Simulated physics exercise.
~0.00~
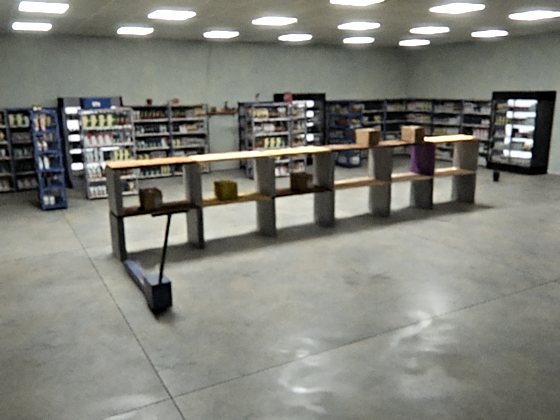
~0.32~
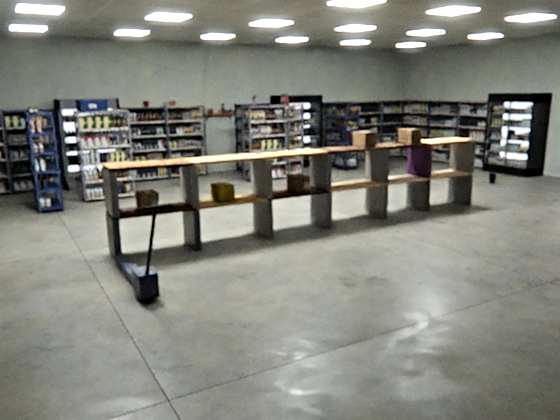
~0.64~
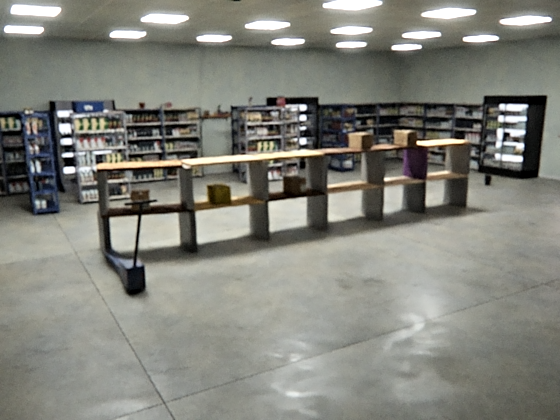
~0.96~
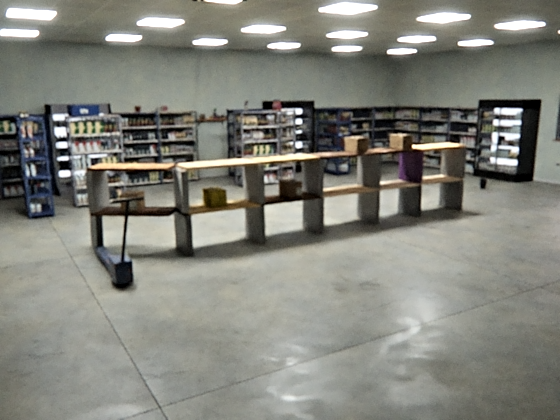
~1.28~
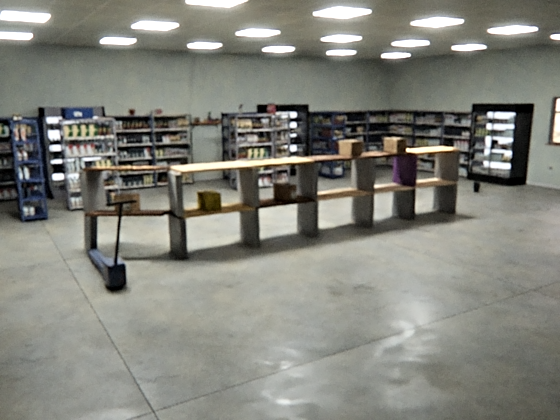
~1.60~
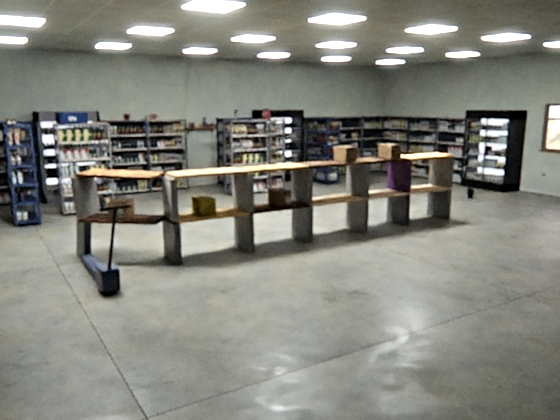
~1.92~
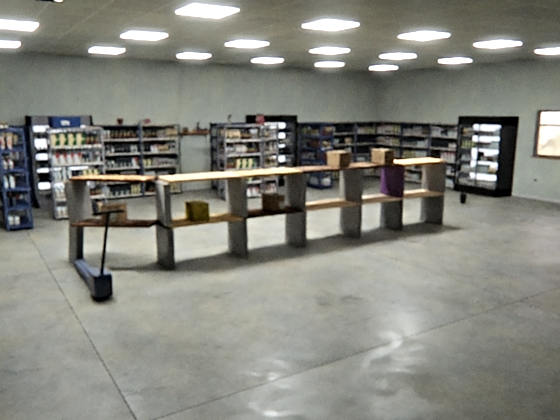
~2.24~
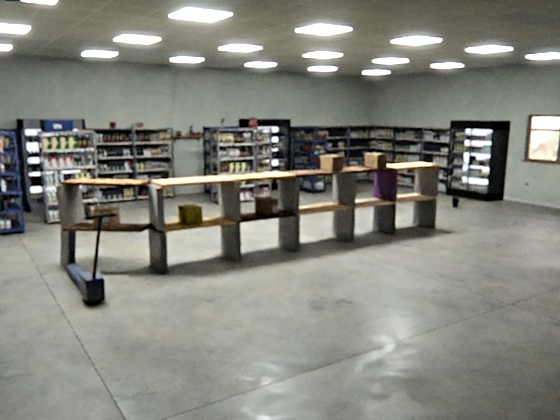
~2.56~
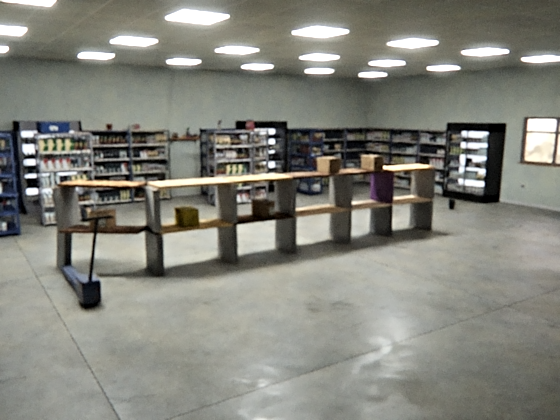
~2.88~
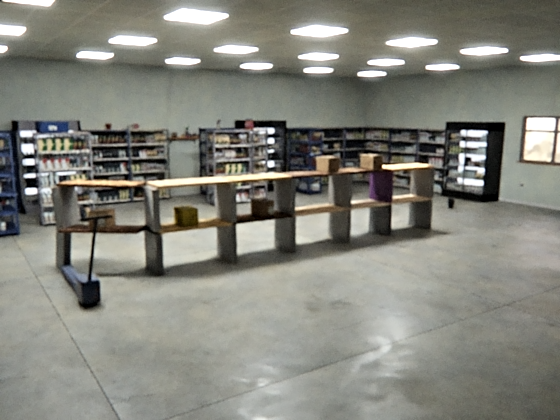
In a storeroom lined with stocked shelves, a low jack slid in under the near left end of a long two-tier rack of boards and grey uprights, nudging that end slightly, then stopped, and everything stayed standing, cartons still in place.
